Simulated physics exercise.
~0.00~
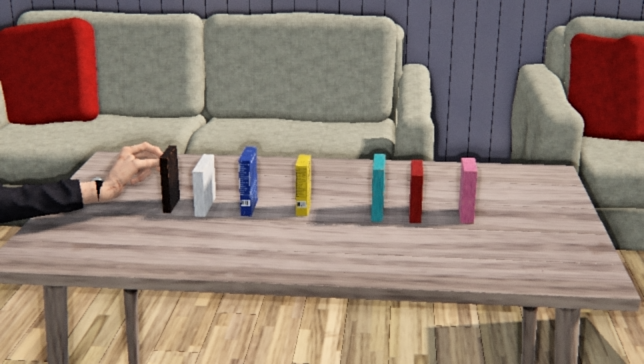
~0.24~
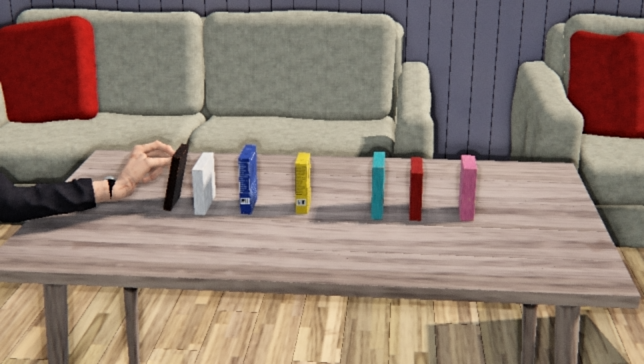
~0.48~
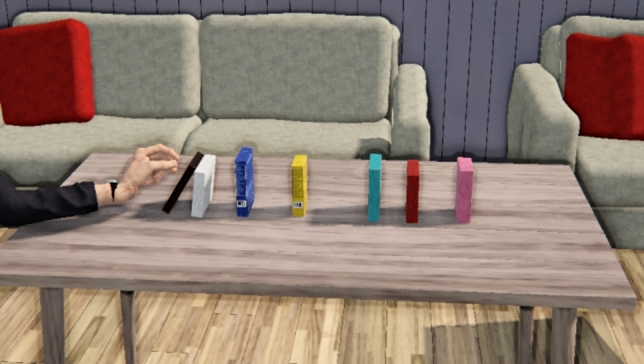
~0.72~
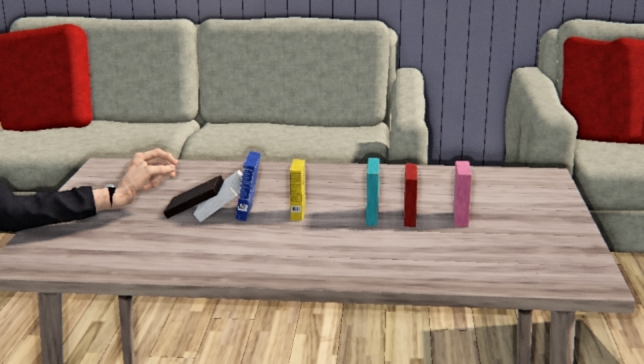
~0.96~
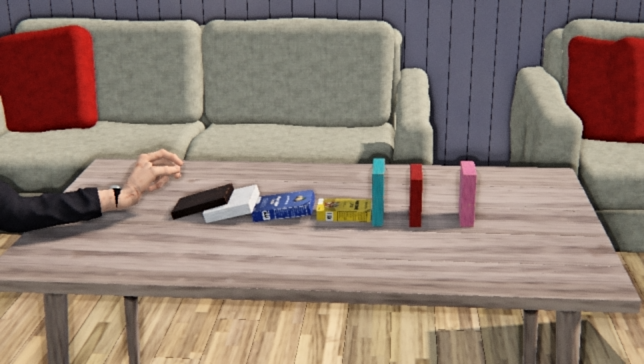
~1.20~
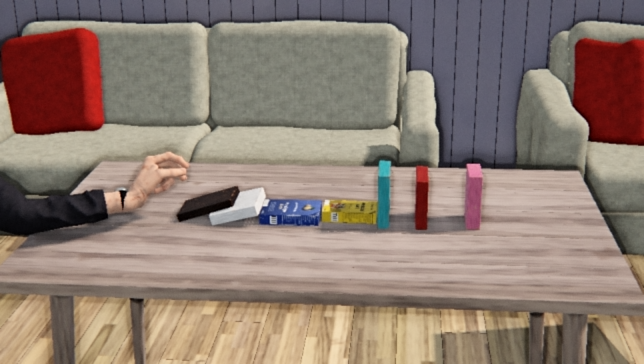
A hand tips the black block, toppling white, blue and yellow pieces; three others stay upright.
